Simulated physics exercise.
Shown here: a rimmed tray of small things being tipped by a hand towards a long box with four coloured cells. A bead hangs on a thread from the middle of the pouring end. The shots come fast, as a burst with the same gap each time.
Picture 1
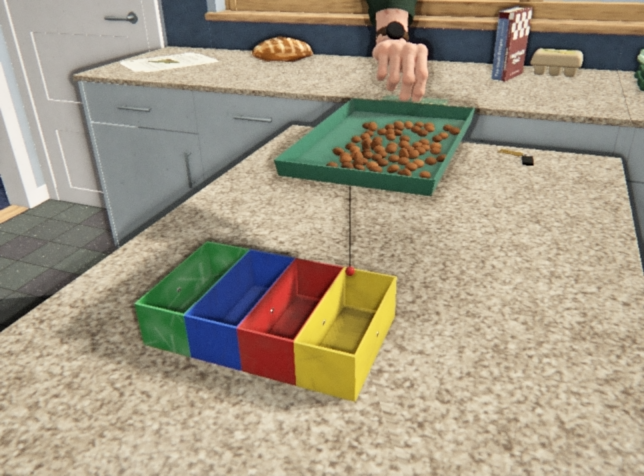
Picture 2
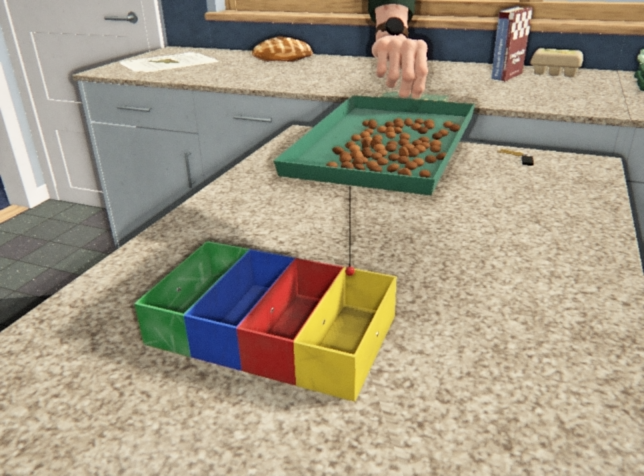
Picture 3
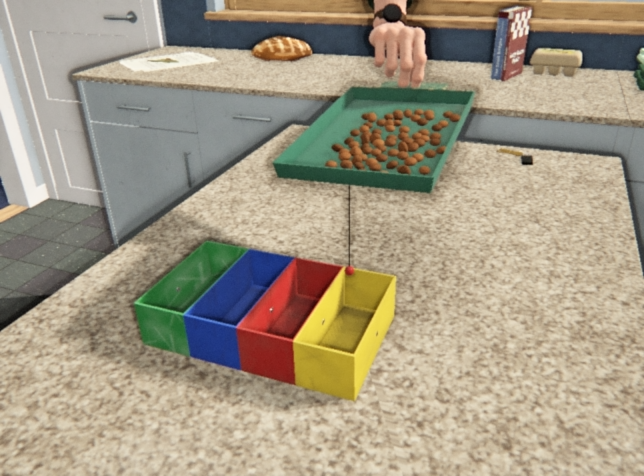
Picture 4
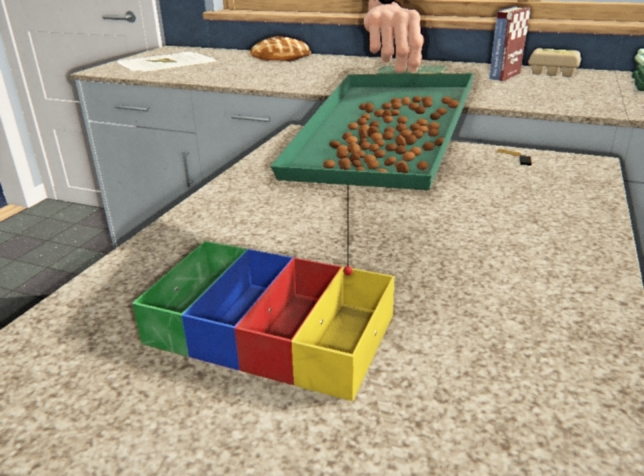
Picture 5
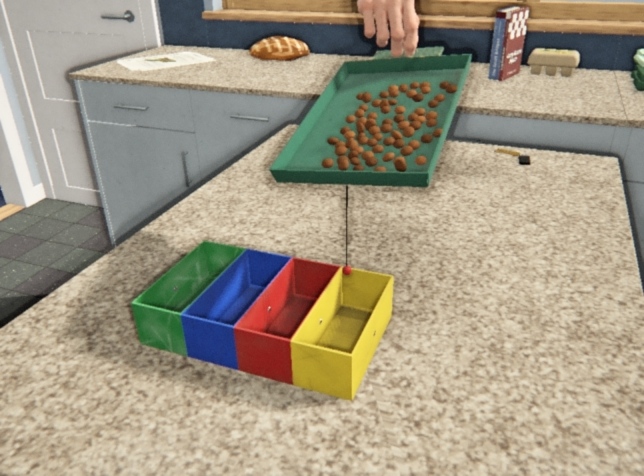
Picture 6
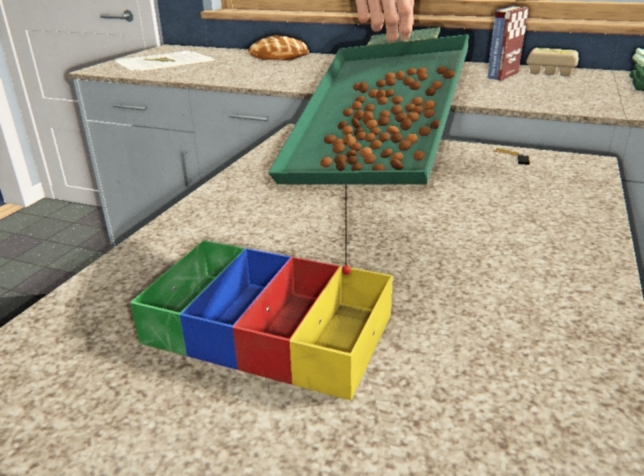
A hand raises the far end of a green tray of small brown pieces, tilting it steadily.
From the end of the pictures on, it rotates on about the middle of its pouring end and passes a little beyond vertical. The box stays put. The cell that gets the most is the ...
... Red one.
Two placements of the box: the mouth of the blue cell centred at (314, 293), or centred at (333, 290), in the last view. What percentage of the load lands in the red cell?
First placement: 0 per cent; second placement: 0 per cent.
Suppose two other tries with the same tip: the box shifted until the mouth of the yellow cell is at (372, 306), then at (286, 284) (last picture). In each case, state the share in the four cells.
In order: 100 percent, then 90 percent.
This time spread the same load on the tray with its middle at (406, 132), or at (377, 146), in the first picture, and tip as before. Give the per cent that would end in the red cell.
It comes to about 70 per cent the first time and about 70 per cent the second.
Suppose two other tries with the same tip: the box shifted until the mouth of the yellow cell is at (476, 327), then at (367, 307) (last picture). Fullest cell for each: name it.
The answer is green for the first try and the cell in blue for the second.
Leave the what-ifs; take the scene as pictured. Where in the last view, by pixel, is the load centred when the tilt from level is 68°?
Somewhere about (314, 159).
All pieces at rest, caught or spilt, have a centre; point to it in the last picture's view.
I'd mark it at roughly (280, 324).
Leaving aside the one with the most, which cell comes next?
The blue one.
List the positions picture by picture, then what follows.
In the first frame, corners of the pouring end near (278, 159) and (432, 178), level; middle of the load near (391, 150), bits of dog kibble; bead on its thread near (350, 271); green cell near (163, 326); blue cell near (213, 339); red cell near (267, 352); yellow cell near (325, 367).
In the second frame, corners of the pouring end near (277, 160) and (432, 178), level; middle of the load near (391, 148).
In the third frame, corners of the pouring end near (276, 162) and (431, 176), tipped barely, lowest at the left corner; middle of the load near (390, 143).
In the fourth frame, corners of the pouring end near (274, 165) and (428, 174), tipped a little, lowest at the left corner; middle of the load near (388, 136).
In the fifth frame, corners of the pouring end near (273, 168) and (426, 171), tipped clearly, lowest at the left corner; middle of the load near (386, 128).
In the sixth frame, corners of the pouring end near (272, 171) and (423, 169), tipped clearly, lowest at the left corner; middle of the load near (384, 121); green cell near (159, 325); blue cell near (209, 338); red cell near (263, 351); yellow cell near (321, 366).
Shortly afterwards, tray tipped steeply; all but a few on the tray; only a few falling or outside the box.
Next, tray tipped past a quarter turn; near a quarter on the tray; near a quarter in the red cell; near a quarter in the blue cell; only a few in the green cell; near a third falling or outside the box.
Some moments later, tray tipped past a quarter turn; near half in the red cell; near a third in the blue cell; a little in the yellow cell; only a few in the green cell.
In the end, tray tipped past a quarter turn; near half in the red cell; near a third in the blue cell; a little in the yellow cell; only a few in the green cell.
